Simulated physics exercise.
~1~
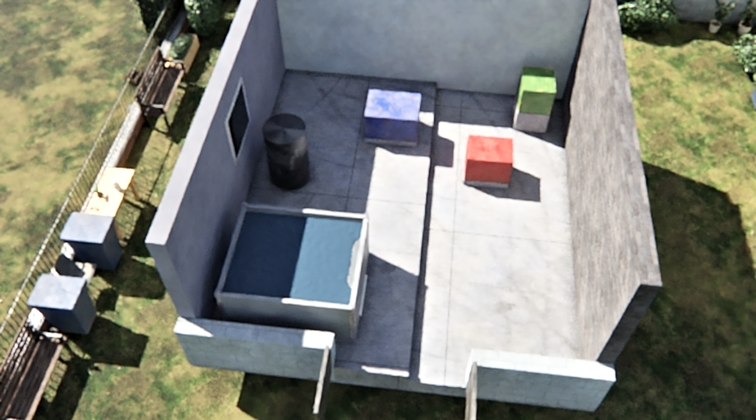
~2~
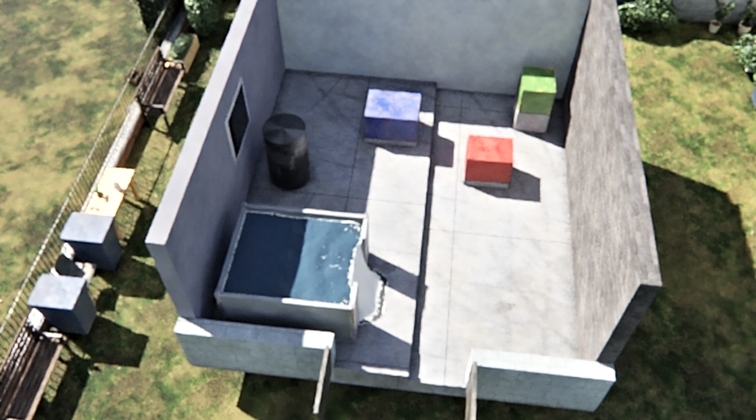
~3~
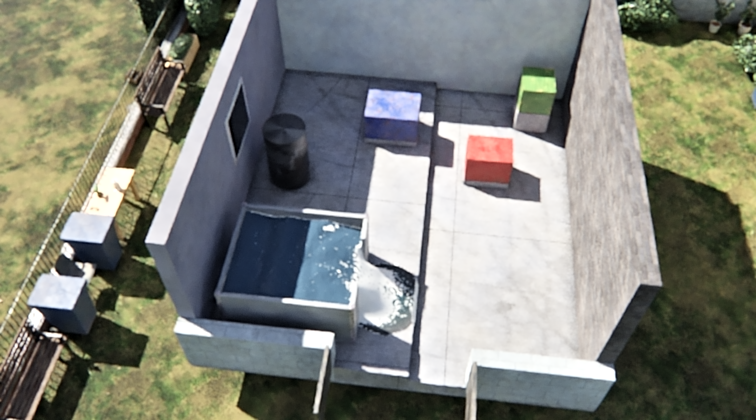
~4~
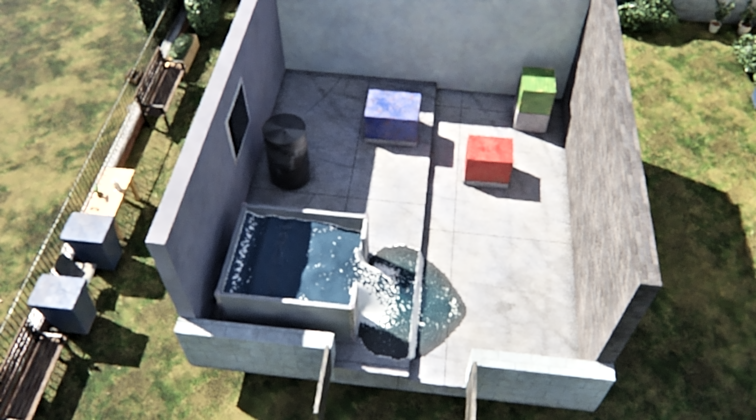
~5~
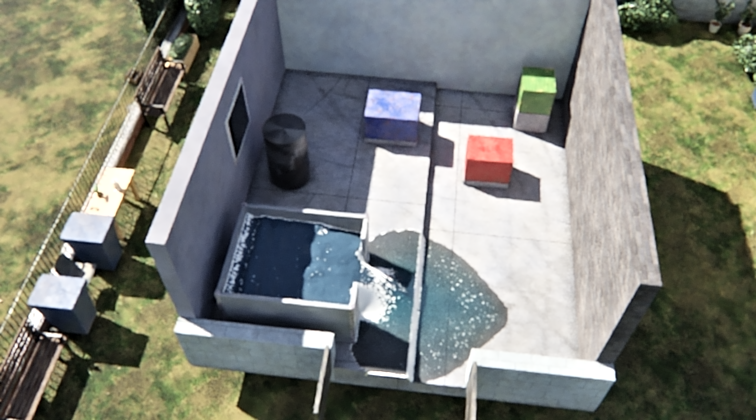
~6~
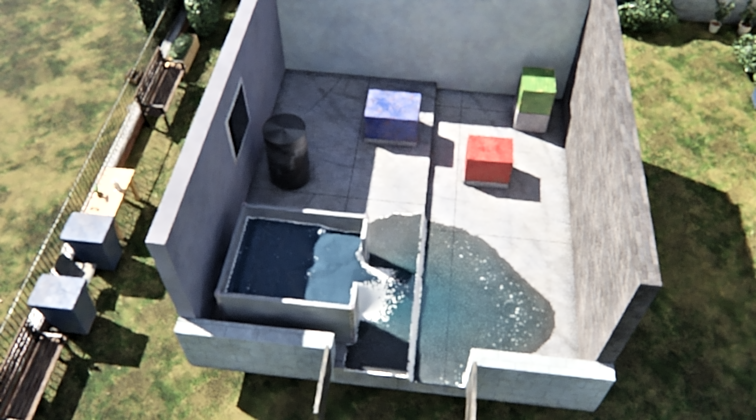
In a roofless walled court with a stepped floor, an open tank of water stands whole and still near blue, red and green blocks. Its right side bursts, and water pours through the gap onto the floor. The foaming sheet crosses the step and spreads rightward in a widening pool.
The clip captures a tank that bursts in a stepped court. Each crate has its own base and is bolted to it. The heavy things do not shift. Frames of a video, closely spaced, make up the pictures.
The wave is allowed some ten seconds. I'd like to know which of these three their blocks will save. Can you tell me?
Sure: The blue crate comes through dry; the red crate does get wet; the green crate comes through dry.
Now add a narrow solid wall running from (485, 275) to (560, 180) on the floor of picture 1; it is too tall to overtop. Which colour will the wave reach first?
I'd pick the red crate.
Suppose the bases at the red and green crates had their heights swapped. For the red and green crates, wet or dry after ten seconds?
In short, red is left untouched; green is inundated.
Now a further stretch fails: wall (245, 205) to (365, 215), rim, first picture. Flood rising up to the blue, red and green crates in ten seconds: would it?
Here's how it goes: The blue is swamped, the red is swamped, and the green is left untouched.
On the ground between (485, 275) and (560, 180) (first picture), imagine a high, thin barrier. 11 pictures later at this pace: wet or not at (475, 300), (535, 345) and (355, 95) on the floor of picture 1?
Outcome by spot, in order - watered, watered, unwatered.
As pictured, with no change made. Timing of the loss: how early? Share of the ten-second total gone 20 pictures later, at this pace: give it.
Near 50 in a hundred, I reckon.
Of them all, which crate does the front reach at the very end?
Last is the blue one.
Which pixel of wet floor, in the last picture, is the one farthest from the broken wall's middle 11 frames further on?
Somewhere close to (559, 126).
A moment on, water covers 35 % of the floor; the blue crate not reached, the red crate water round its plinth, the green crate not reached.
Next, water covers 40 % of the floor; the blue crate not reached, the red crate water round its plinth, the green crate water round its plinth.
Then, water covers 50 % of the floor; the blue crate water round its plinth, the red crate water round its plinth, the green crate water round its plinth.
Later, water covers 55 % of the floor; the blue crate water round its plinth, the red crate water round its plinth, the green crate water round its plinth.
In the end, water covers 55 % of the floor; the blue crate stayed above the water, the red crate was topped, the green crate stayed above the water.
